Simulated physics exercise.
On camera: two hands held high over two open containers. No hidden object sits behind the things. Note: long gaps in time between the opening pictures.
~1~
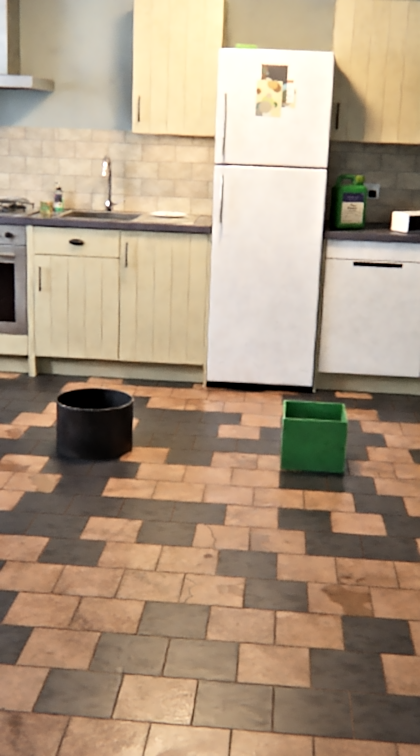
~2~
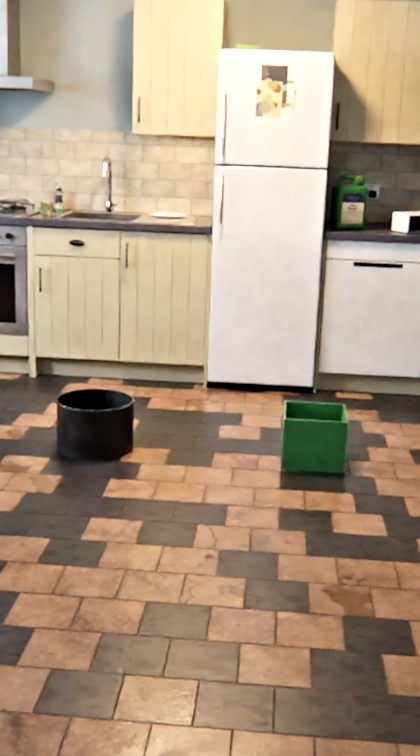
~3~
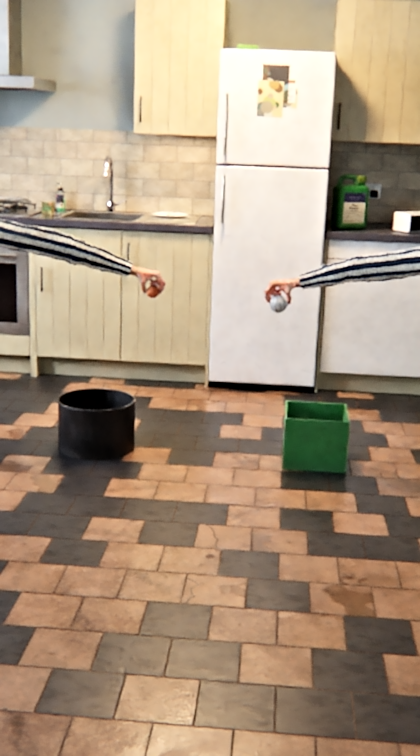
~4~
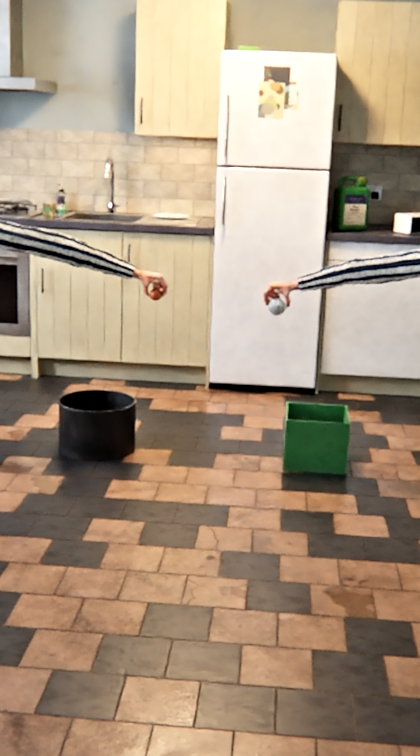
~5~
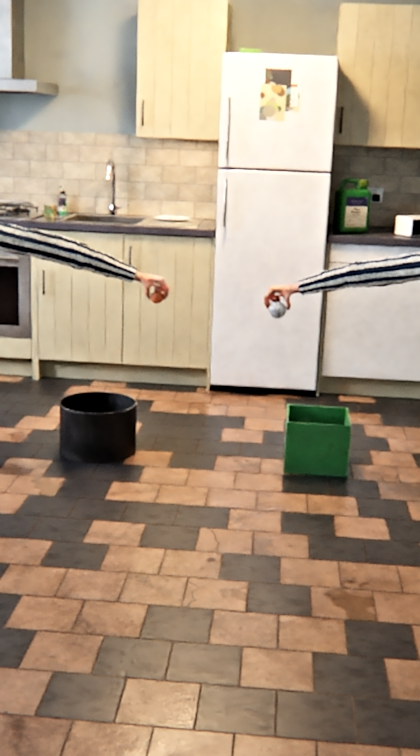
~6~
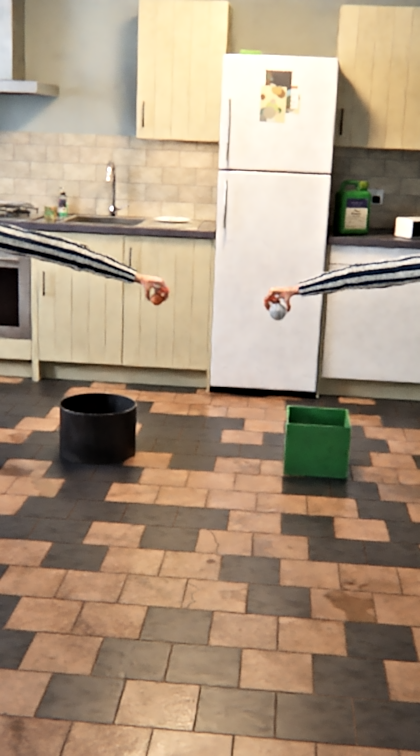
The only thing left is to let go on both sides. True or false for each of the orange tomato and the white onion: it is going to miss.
Answers: Orange tomato, true; white onion, true.
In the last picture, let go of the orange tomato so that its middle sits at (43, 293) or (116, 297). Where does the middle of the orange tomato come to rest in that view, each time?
Resting pixels, in order: About (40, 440), about (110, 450).
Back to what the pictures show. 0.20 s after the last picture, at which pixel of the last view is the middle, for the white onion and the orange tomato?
Expect close to (276, 340) for the first and close to (156, 328) for the second.
Then, 0.20 s after the last picture, orange tomato falling near (156, 328); white onion falling near (276, 340).
Then, 0.32 s after the last picture, orange tomato falling near (155, 385); white onion falling near (273, 398).
At rest, the orange tomato falls beside it, near (153, 449); the white onion falls beside it, near (269, 455).
